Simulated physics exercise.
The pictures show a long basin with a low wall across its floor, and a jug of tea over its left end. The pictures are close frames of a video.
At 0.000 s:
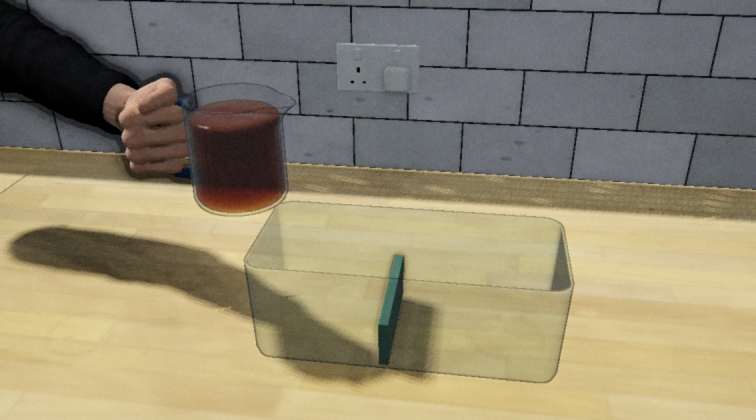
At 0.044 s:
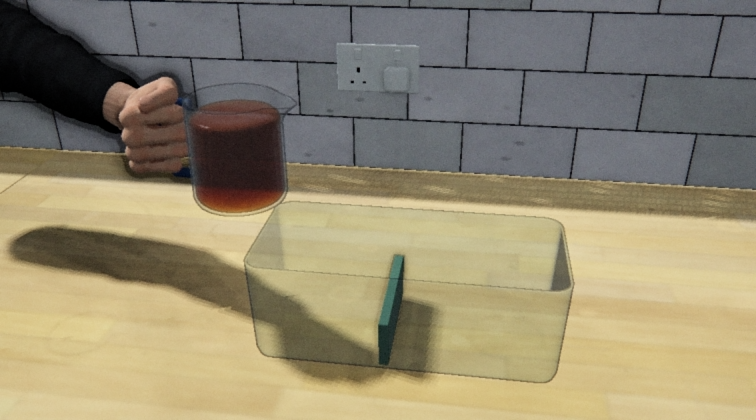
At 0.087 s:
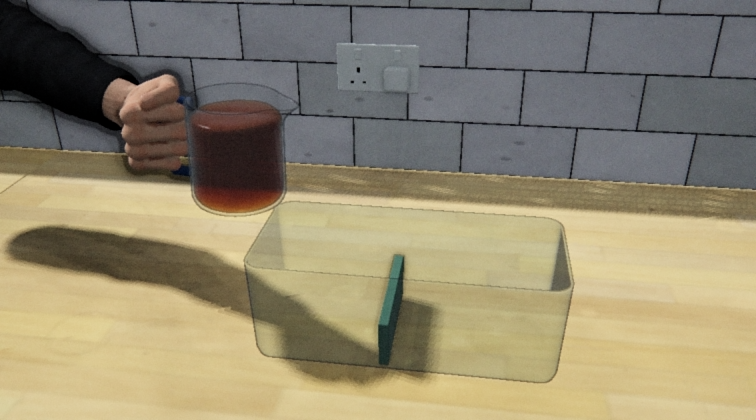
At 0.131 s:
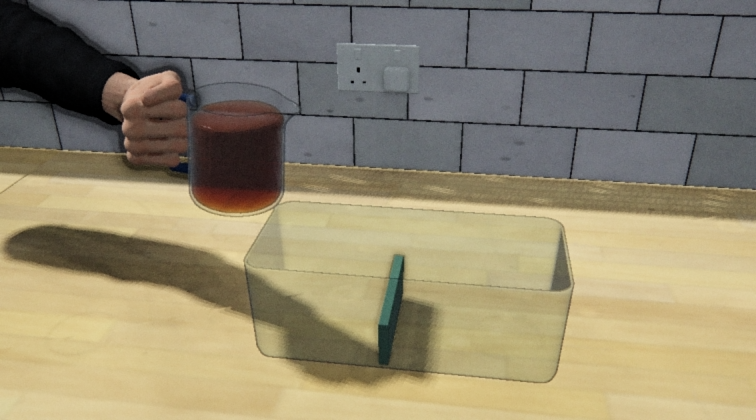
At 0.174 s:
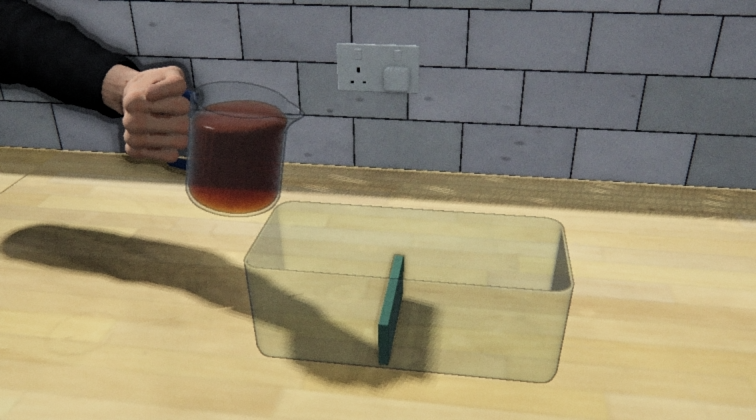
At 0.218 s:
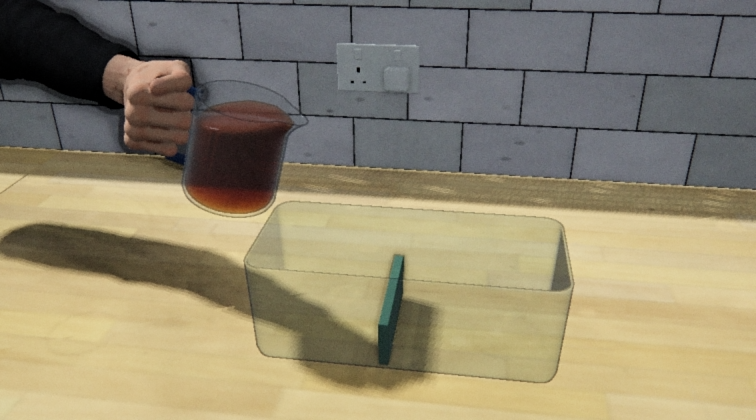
On a wooden counter, a hand slowly tilts a jug of tea rightward above a clear basin.
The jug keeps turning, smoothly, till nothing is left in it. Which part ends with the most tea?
Most lies in the left-hand part.
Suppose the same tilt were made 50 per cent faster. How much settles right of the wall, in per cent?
Some 5 per cent.
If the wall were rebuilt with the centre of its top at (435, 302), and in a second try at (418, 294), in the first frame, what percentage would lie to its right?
In turn 5 and 5 in a hundred.
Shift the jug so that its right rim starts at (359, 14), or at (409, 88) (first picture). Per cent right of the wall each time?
About 95 and 95 per cent.
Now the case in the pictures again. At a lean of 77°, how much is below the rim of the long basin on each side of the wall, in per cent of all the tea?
Near 10 on the left, 0 on the right.
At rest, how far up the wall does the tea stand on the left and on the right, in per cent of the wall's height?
Left: 60 %. Right: 0 %.
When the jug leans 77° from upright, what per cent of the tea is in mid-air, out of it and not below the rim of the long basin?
Roughly 15 in a hundred.
Then, 0.56 s in, the tilt is 77° and 75 per cent is still to pour, 9 is left of the wall and 0 right of it.
Then, 0.82 s in, the tilt is 105° and 23 per cent is still to pour, 63 is left of the wall and 0 right of it.
Then, 1.08 s in, the tilt is 106° and 3 per cent is still to pour, 91 is left of the wall and 2 right of it.
Then, 1.37 s in, the tilt is 106° and 0 per cent is still to pour, 95 is left of the wall and 2 right of it.
Finally, 96 per cent lies left of the wall, 2 right of it and 2 outside.
